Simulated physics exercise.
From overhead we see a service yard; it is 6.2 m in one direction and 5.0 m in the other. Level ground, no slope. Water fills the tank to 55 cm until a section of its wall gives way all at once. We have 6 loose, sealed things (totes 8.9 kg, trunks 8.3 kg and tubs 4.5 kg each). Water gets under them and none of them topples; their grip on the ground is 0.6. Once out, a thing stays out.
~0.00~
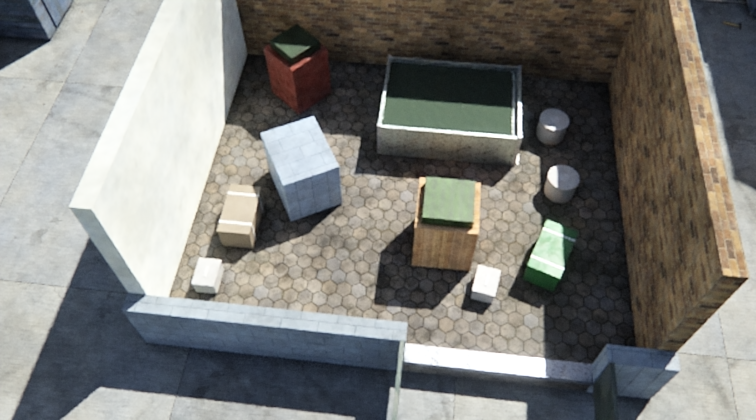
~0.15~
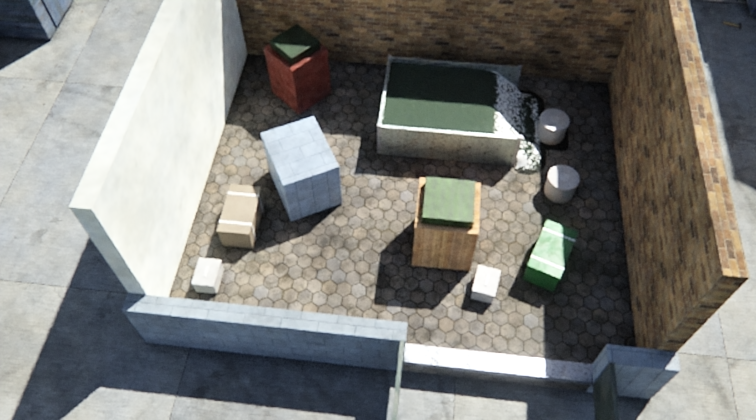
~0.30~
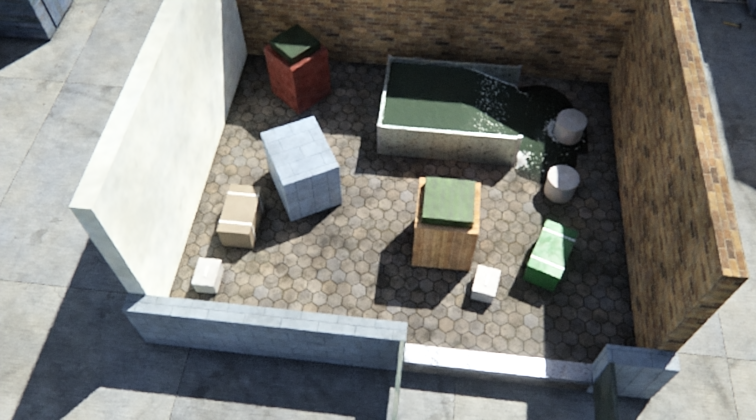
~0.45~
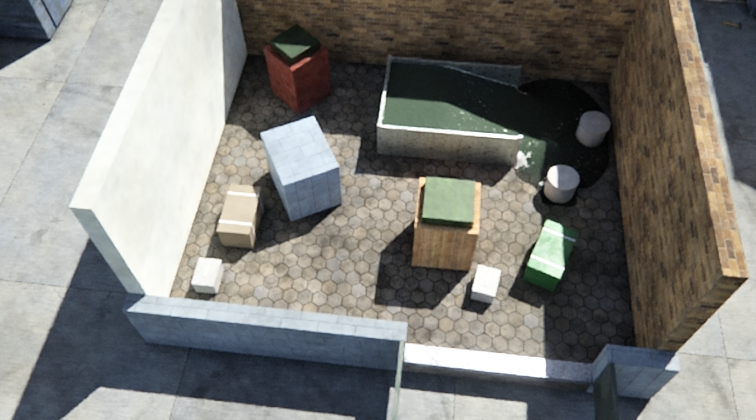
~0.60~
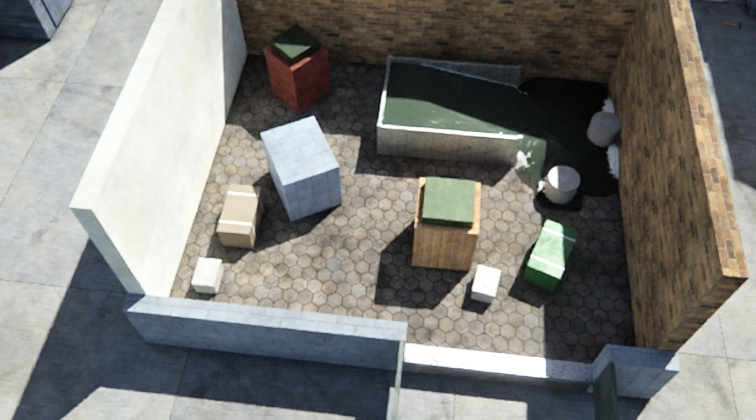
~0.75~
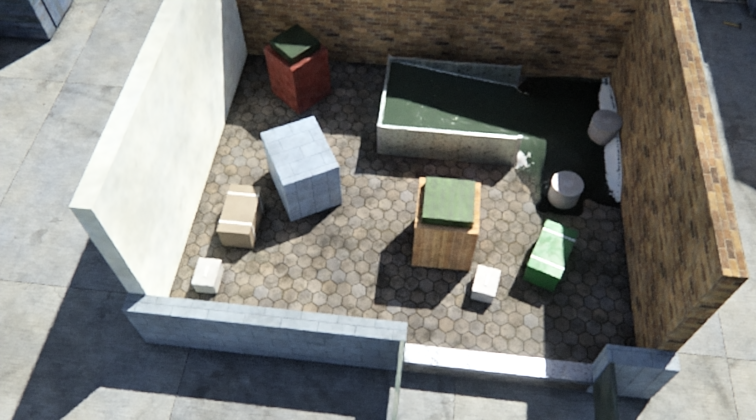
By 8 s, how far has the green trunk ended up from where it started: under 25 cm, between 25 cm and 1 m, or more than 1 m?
The move is large.
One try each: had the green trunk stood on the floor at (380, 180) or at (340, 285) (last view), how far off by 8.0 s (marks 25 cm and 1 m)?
I'd expect that it remains where it was first and remains where it was second.
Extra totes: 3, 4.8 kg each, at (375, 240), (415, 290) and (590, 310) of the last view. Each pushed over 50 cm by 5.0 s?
Note, same order as listed: Inside the limit, inside the limit, beyond the limit.
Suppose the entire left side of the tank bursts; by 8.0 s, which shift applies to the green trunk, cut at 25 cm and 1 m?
Result: Green trunk essentially stationary.
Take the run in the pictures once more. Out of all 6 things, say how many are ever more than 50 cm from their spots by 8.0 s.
The answer here is 4.
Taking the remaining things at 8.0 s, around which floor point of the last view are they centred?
I'd put it close to (298, 272) in the last view.
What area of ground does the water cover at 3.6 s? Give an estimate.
About 15 m2.
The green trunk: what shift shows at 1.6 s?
Shift by then: About 0 cm.
After 1.6 s the green trunk is near (553, 249), 0.0 m from its start, aground; 0 of 6 are out; 1 afloat.
After 3.6 s the green trunk is near (505, 306), 1.1 m from its start, afloat; 0 of 6 are out; 3 afloat.
After 5.6 s the green trunk has gone out; 2 of 6 are out; 1 afloat.
After 8.0 s the green trunk has gone out; 3 of 6 are out; 0 afloat.
